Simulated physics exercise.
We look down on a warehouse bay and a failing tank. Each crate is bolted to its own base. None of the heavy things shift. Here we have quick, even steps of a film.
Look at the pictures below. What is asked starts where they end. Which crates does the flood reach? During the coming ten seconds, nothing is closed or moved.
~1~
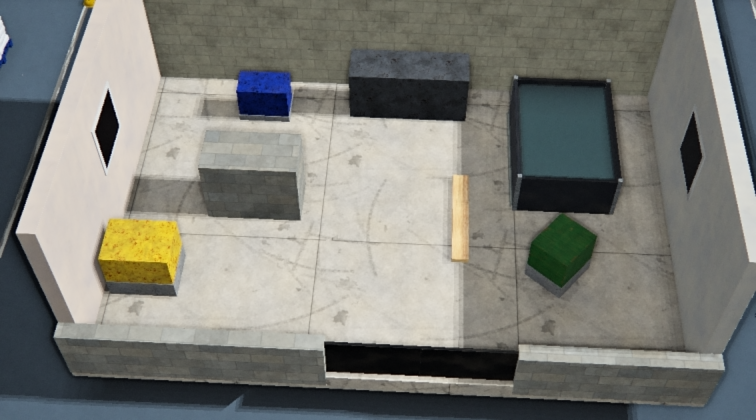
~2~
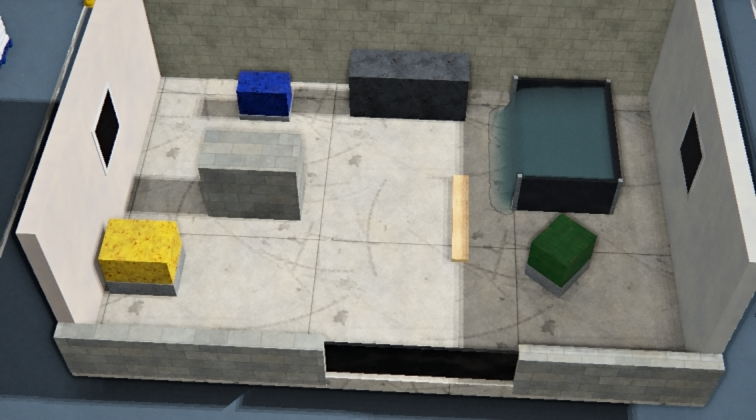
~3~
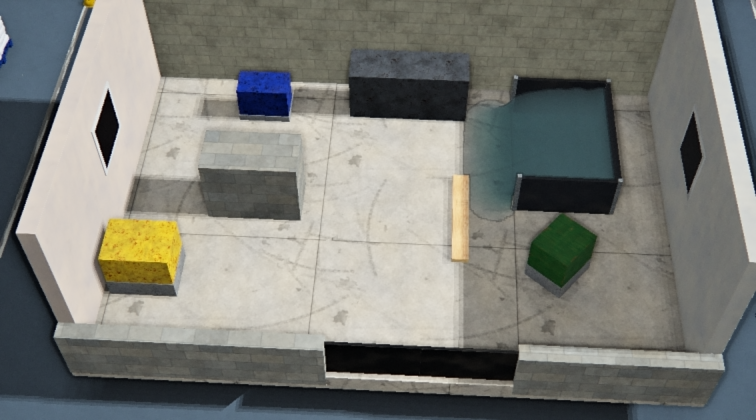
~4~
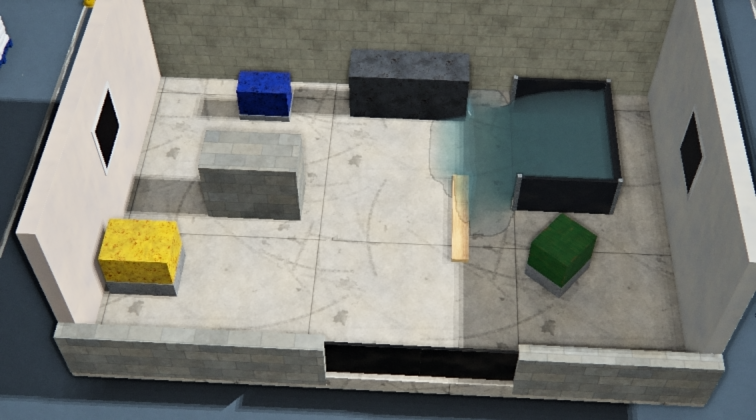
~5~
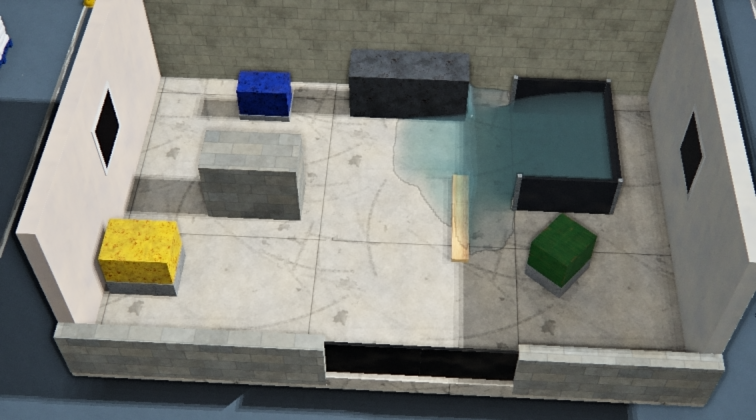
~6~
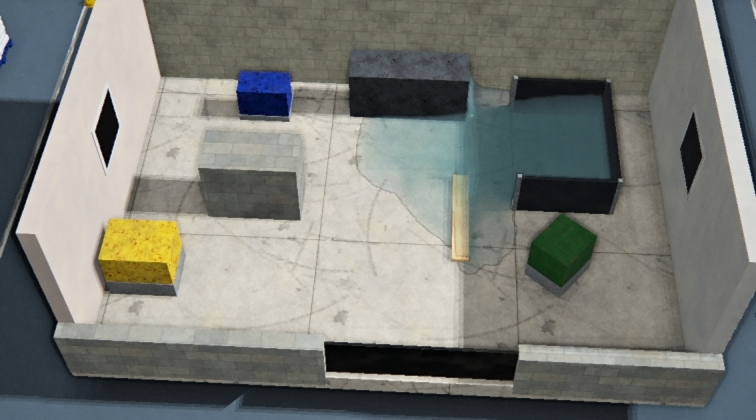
The blue crate is reached; the yellow crate is not reached; the green crate is not reached.
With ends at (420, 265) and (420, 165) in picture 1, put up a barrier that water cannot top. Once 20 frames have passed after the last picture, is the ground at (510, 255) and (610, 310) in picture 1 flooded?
Reached, untouched.
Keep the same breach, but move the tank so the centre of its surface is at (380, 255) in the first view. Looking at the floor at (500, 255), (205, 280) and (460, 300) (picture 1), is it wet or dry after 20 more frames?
First unwetted; next drenched; last unwetted.
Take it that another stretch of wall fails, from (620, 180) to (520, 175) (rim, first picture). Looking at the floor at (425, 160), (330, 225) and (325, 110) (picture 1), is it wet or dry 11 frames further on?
Obs. 1: Moisture-free; obs. 2: Moisture-free; obs. 3: Moisture-free.
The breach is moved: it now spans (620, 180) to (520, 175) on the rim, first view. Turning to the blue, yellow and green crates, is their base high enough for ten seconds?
Result: Blue is left untouched, yellow is left untouched, green gets overtopped.
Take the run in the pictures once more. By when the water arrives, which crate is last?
Answer: The yellow crate.
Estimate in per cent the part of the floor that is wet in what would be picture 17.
My estimate is close to 60 per cent.
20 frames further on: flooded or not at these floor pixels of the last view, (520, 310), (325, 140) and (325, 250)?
First inundated, second inundated, third inundated.
A moment on, water covers 40 % of the floor; the blue crate water round its plinth, the yellow crate not reached, the green crate not reached.
Next, water covers 60 % of the floor; the blue crate water round its plinth, the yellow crate not reached, the green crate water round its plinth.
Then, water covers 75 % of the floor; the blue crate water round its plinth, the yellow crate water round its plinth, the green crate water round its plinth.
Later, water covers 90 % of the floor; the blue crate water round its plinth, the yellow crate water round its plinth, the green crate water round its plinth.
In the end, water covers 100 % of the floor; the blue crate was topped, the yellow crate stayed above the water, the green crate stayed above the water.
